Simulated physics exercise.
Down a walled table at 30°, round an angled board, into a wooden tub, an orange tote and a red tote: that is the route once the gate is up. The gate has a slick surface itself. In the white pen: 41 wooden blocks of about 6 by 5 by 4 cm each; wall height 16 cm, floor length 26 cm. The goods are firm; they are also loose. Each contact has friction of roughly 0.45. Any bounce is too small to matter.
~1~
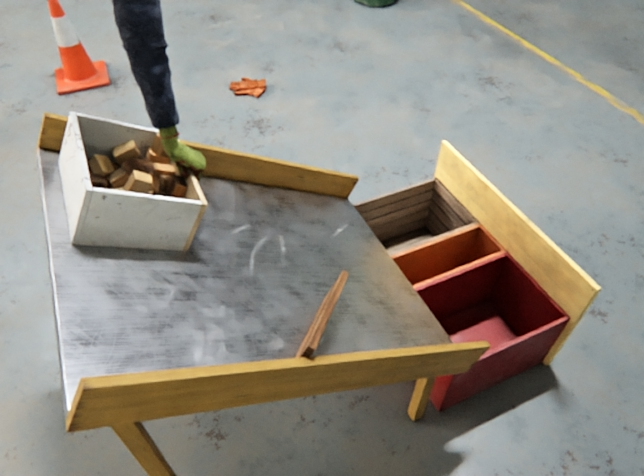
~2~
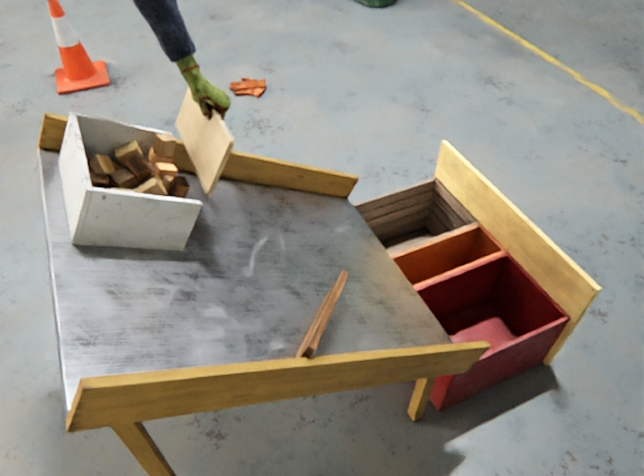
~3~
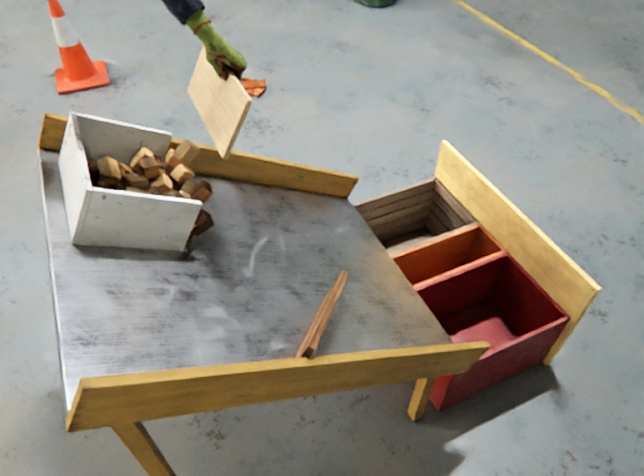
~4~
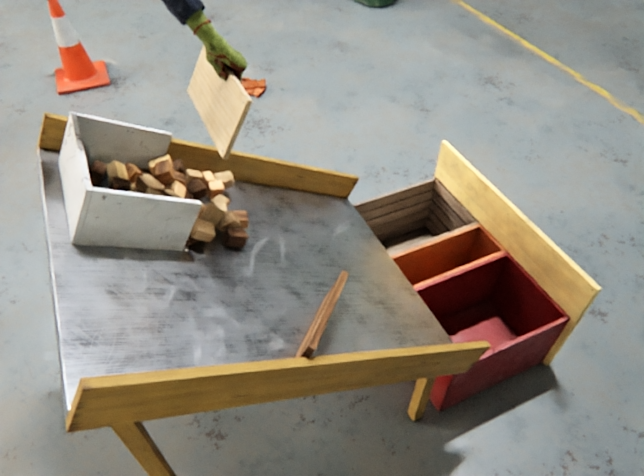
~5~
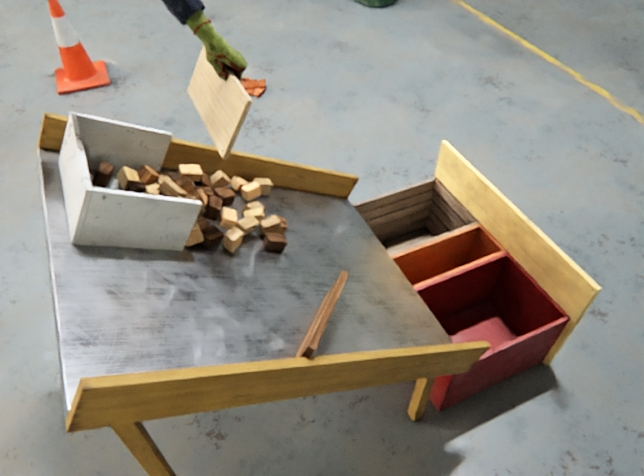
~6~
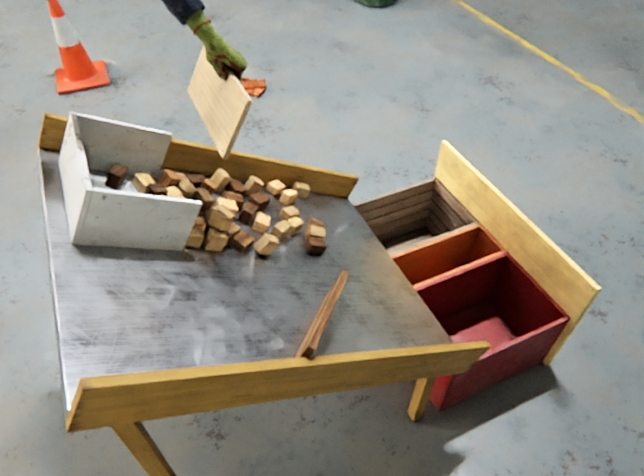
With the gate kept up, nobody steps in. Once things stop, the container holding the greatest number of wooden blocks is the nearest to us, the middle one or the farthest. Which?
It is the one farthest off.
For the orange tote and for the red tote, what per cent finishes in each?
Result: Near 20 % and near 0 %.
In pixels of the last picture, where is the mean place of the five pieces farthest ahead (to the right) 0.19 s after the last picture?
I'd put their middle close to (364, 224).
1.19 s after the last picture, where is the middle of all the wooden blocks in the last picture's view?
(419, 259).
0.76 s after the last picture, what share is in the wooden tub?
I'd put it near 50 in a hundred by then.
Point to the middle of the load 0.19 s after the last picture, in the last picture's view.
Look near pixel (271, 217).
Then, 0.19 s after the last picture, 1 still in the white pen, 39 on the slope and 1 in the air.
Then, 0.43 s after the last picture, 8 in the wooden tub, 1 in the orange tote, 29 on the slope and 3 in the air.
Then, 0.76 s after the last picture, 20 in the wooden tub, 5 in the orange tote, 12 on the slope and 4 in the air.
When it is over (1.19 s after the last picture), 32 in the wooden tub and 9 in the orange tote.
